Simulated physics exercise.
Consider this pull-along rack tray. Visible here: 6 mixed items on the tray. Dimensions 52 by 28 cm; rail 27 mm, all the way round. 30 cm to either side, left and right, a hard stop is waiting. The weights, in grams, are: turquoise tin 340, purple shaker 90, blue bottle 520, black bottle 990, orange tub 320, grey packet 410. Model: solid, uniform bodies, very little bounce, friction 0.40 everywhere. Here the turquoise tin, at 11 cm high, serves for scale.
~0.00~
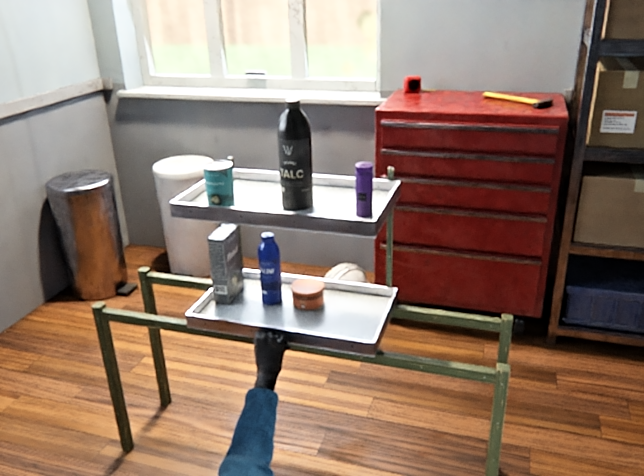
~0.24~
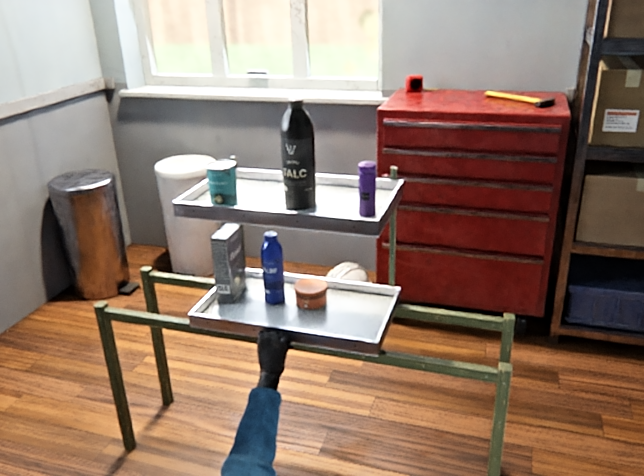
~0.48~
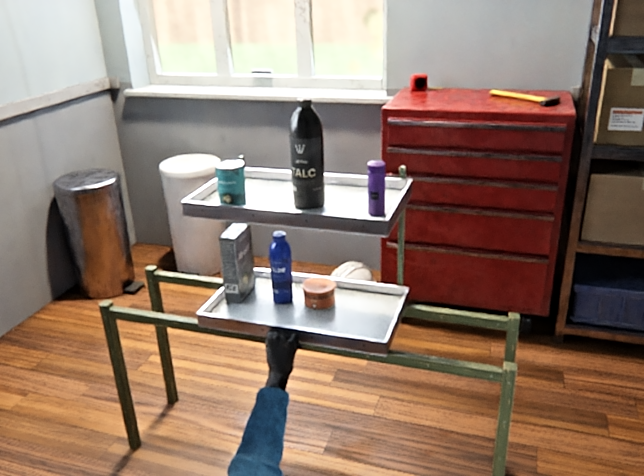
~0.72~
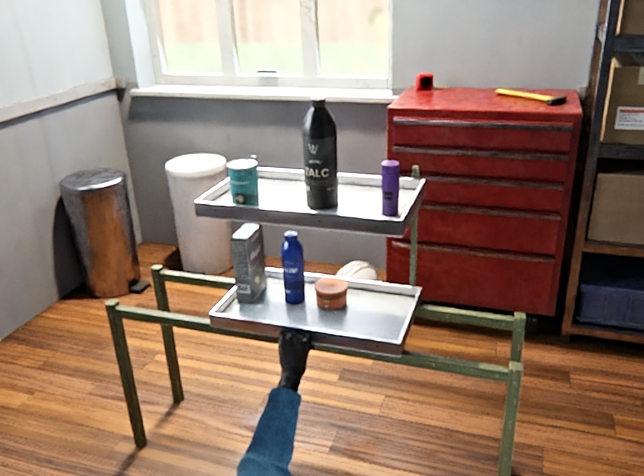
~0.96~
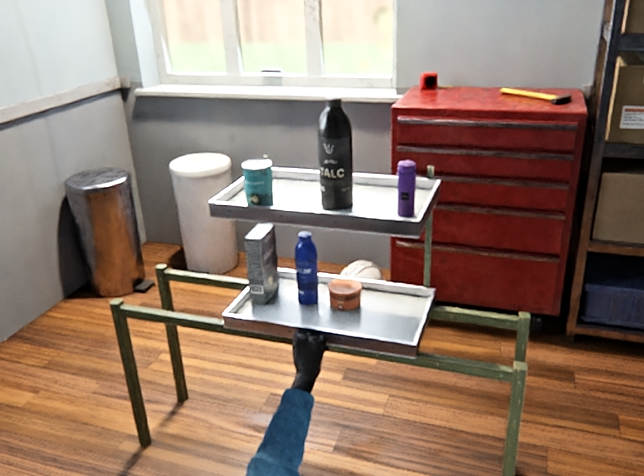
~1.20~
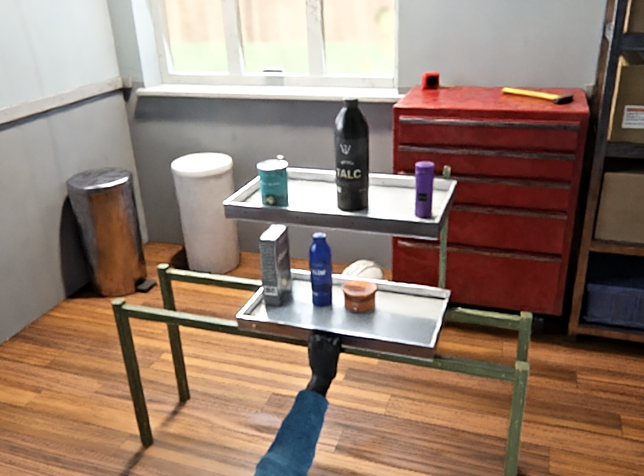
To begin with, a gloved hand grips the lower level of a two-tier rack tray holding six containers, including a turquoise tin and a black bottle, above a green frame, and barely moves. The hand then slides the tray steadily a short way right, the containers riding along upright.
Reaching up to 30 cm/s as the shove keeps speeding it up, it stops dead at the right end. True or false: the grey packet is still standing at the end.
True.
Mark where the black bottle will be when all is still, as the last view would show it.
Its centre ends close to (435, 158) in the last view.
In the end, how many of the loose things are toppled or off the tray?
Altogether, 0.
After 2.00 s, tray moved 29 cm right.
After 2.30 s, tray moved 30 cm right; grey packet leaning 5° near (345, 273).
After 3.20 s, tray moved 30 cm right.
At rest (4.0 s), all 6 in place, give or take 5 cm.
